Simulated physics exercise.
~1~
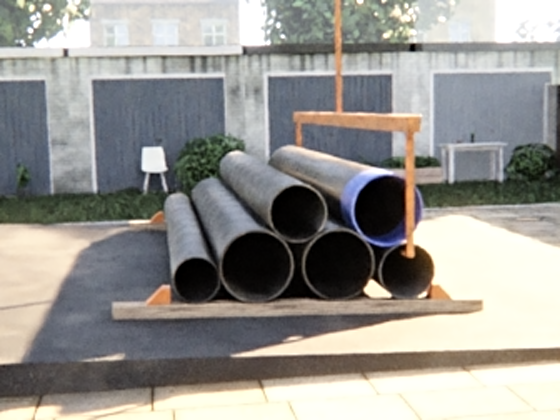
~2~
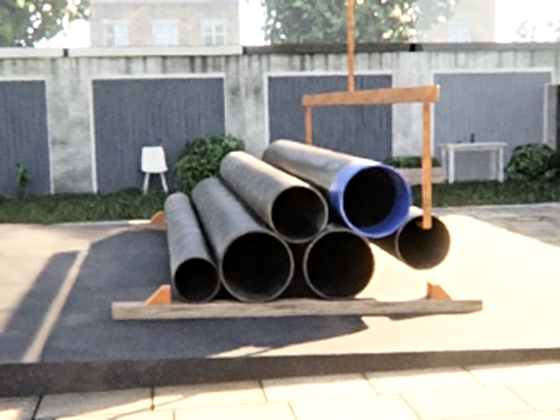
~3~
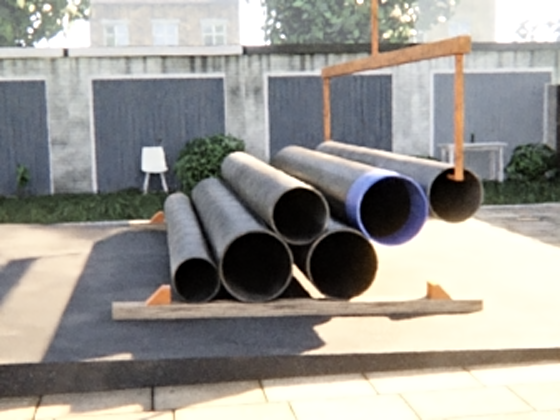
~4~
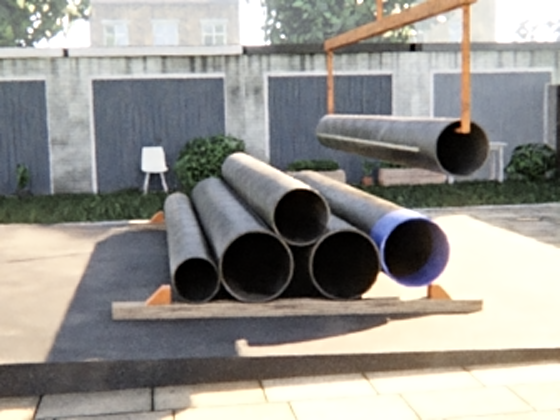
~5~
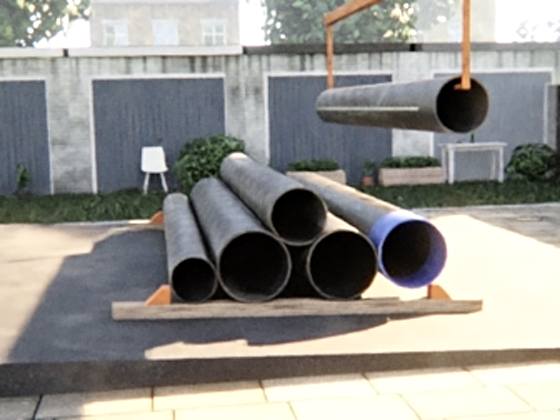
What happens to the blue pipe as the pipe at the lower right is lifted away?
It shifts out of its place, first nudged slightly up and to the left, then dropping down to the right into the spot the lifted pipe left.
